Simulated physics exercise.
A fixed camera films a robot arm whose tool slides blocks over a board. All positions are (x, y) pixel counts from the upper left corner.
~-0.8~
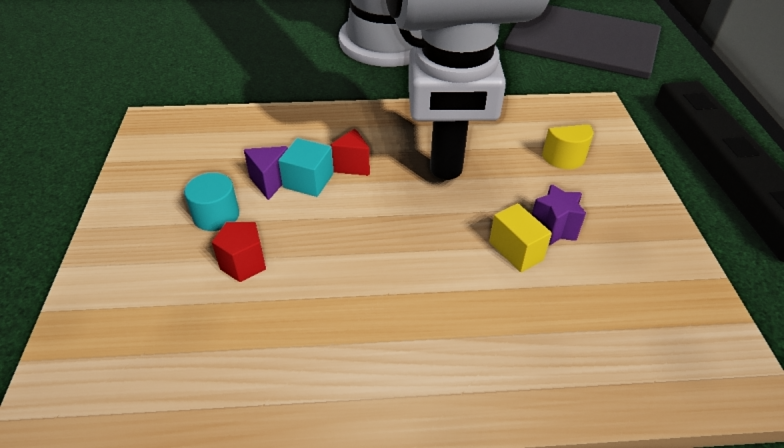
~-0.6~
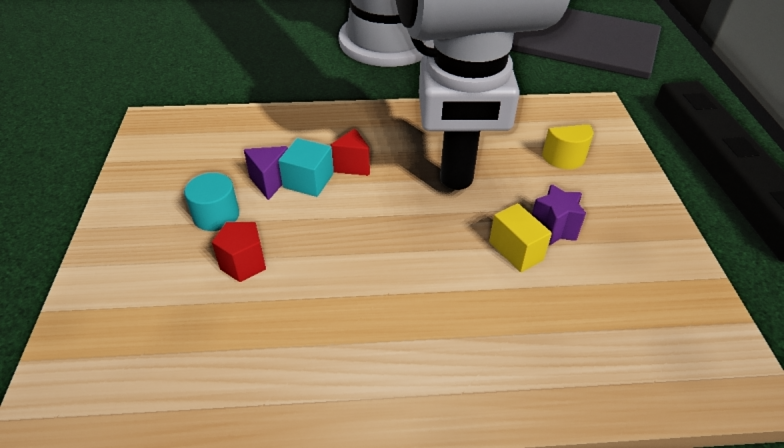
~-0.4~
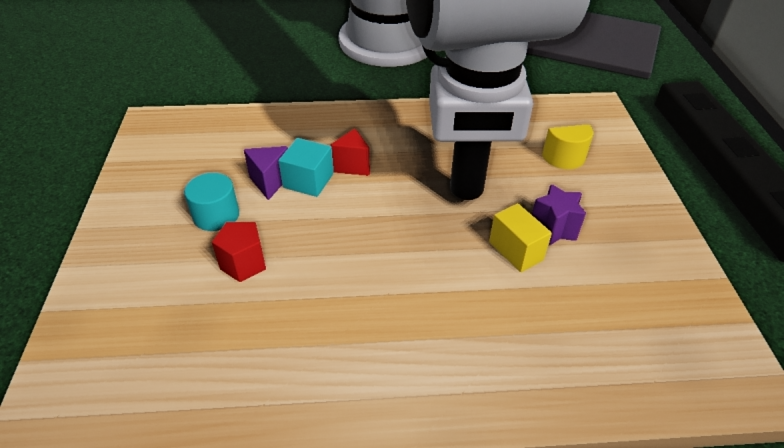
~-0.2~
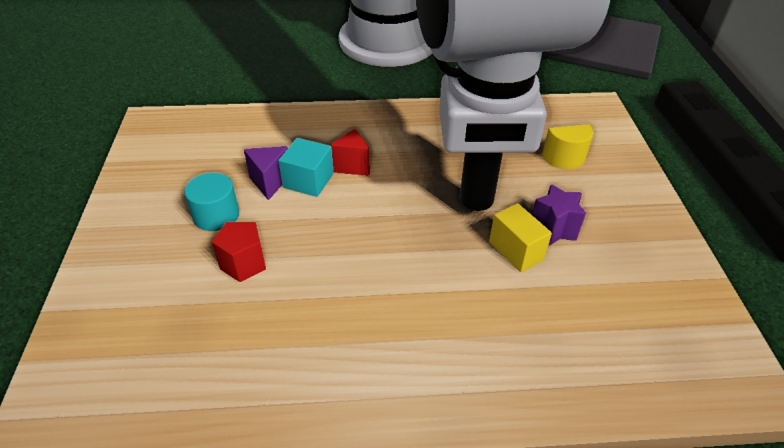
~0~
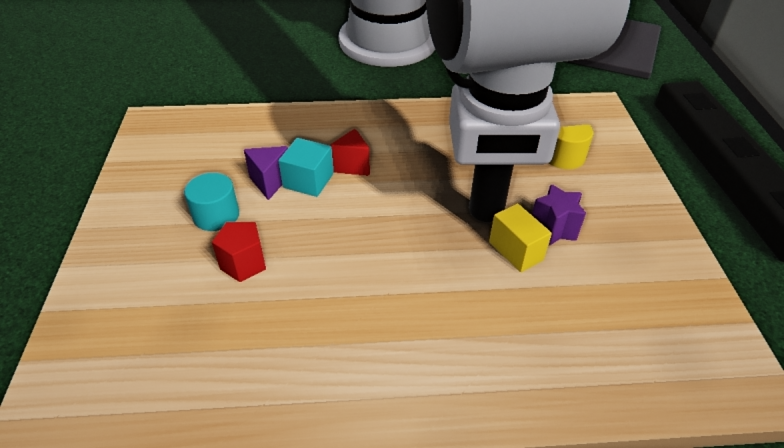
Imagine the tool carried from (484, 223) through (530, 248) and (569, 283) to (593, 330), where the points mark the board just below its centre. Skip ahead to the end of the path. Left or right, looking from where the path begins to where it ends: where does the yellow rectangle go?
Sideways shift: Right.
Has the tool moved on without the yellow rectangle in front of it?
No
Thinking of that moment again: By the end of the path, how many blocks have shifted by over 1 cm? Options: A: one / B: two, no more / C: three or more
Answer: A.
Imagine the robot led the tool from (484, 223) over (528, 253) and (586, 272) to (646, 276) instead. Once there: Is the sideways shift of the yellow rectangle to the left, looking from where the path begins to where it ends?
No
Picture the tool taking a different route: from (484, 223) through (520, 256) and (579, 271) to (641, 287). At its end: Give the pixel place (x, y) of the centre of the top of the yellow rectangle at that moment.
Located at (625, 288).
On the path given first. One third of the way, tool (533, 237); yellow rectangle (560, 252), turned 25° clockwise.
Two thirds of the way, tool (572, 272); yellow rectangle (595, 293), turned 35° clockwise.
At the end, tool (598, 320); yellow rectangle (624, 347), turned 35° clockwise; purple star-shaped block in place.
